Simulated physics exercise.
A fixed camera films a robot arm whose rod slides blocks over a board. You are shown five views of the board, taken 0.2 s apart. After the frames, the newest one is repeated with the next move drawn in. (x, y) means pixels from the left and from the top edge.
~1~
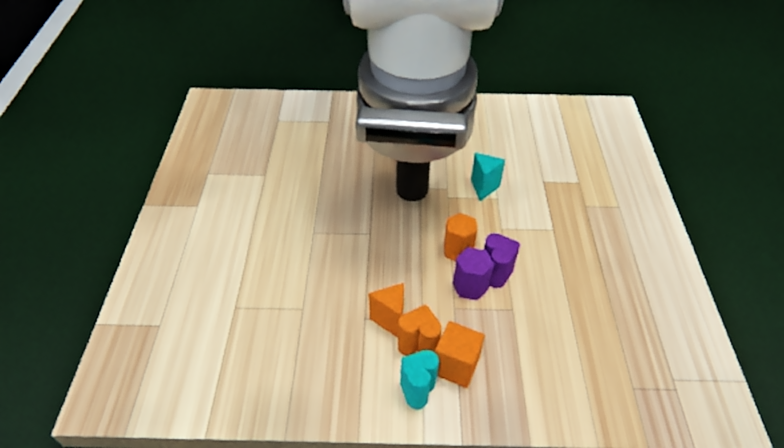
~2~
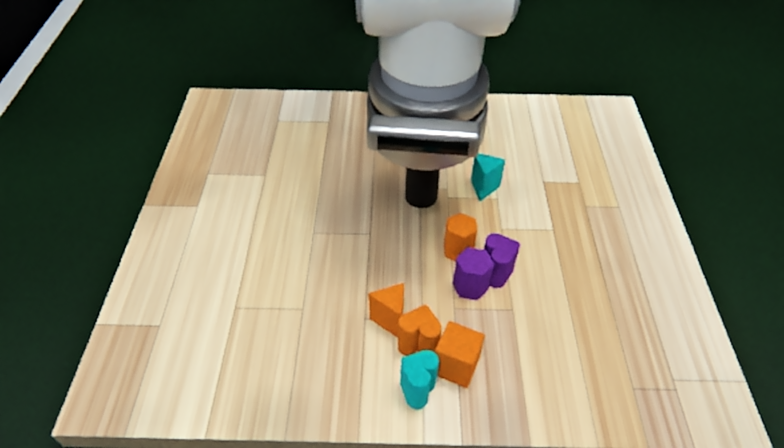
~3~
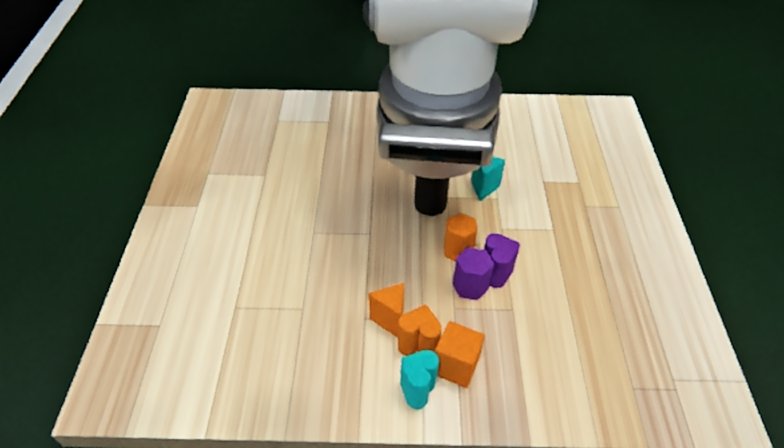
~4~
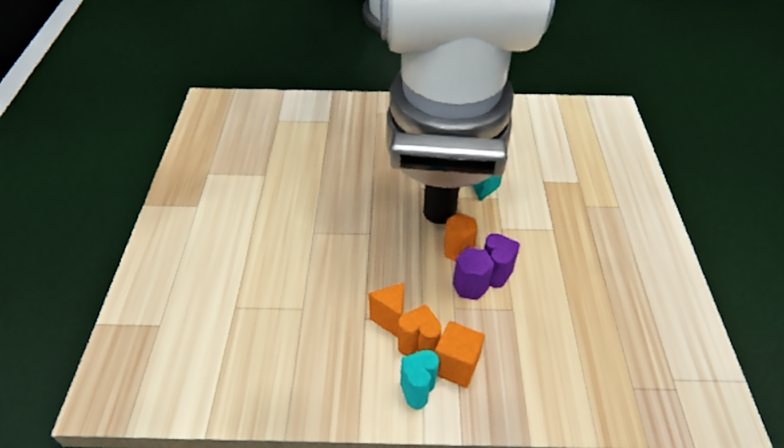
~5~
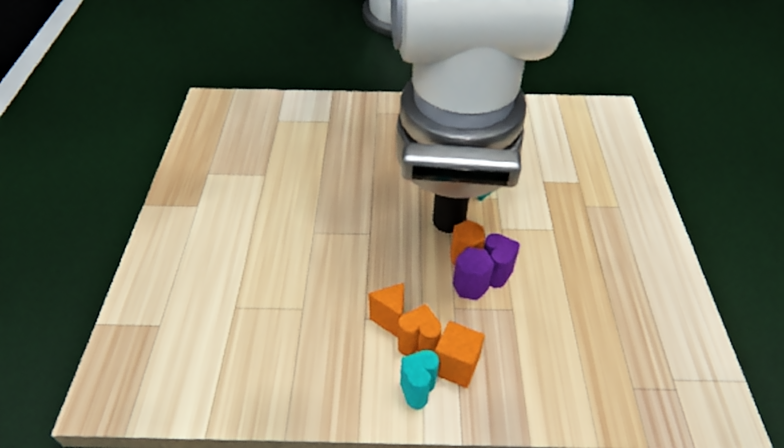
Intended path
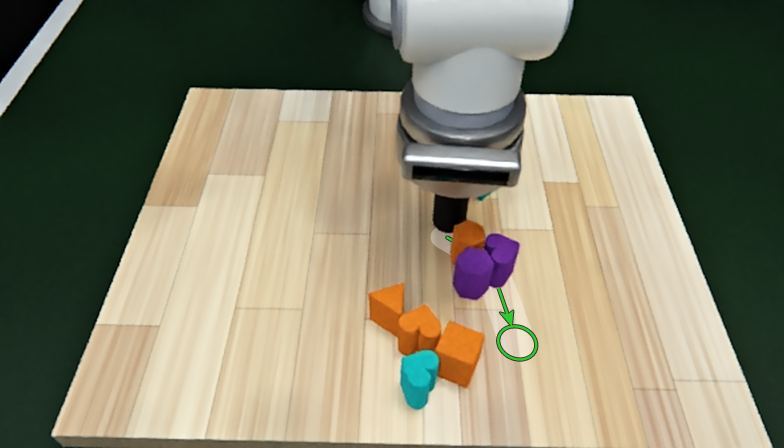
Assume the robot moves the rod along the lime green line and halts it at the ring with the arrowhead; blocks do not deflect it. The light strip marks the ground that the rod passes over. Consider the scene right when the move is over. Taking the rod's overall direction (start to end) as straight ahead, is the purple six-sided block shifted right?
Final answer: Yes.
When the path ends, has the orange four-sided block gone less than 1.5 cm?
Answer: Yes.
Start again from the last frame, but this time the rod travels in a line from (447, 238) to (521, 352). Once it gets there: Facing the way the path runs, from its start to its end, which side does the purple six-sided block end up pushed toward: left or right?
It slides rightward.
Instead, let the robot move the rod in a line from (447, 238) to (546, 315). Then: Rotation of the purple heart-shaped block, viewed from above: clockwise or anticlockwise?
It twists anticlockwise.
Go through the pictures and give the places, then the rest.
The first frame shows tip of the rod (412, 190), middles of tops, orange four-sided block (461, 342), orange six-sided block (462, 224), purple six-sided block (475, 260), purple heart-shaped block (502, 247).
The second frame shows rod (421, 197), nothing pushed.
The third frame shows rod (430, 204), nothing pushed.
The fourth frame shows rod (440, 212), nothing pushed.
The fifth frame shows rod (449, 221), orange four-sided block (461, 342), orange six-sided block (470, 231), purple six-sided block (475, 260), purple heart-shaped block (502, 247).
The line goes from (447, 238) via (483, 262) and (502, 299), ending at (517, 343).
The first path, step by step. One third of the way, rod (487, 247); orange six-sided block (508, 260); purple six-sided block (481, 275), turned 35° clockwise; purple heart-shaped block (536, 258), turned 15° clockwise.
Two thirds of the way, rod (507, 285); orange six-sided block (535, 298), turned 15° anticlockwise; purple six-sided block (479, 291), turned 90° clockwise; purple heart-shaped block (547, 269), turned 50° anticlockwise.
At the end, rod (522, 328); orange four-sided block unmoved; orange six-sided block (561, 337), turned 50° anticlockwise; purple six-sided block (482, 302), turned 140° clockwise; purple heart-shaped block (547, 269), turned 50° anticlockwise.
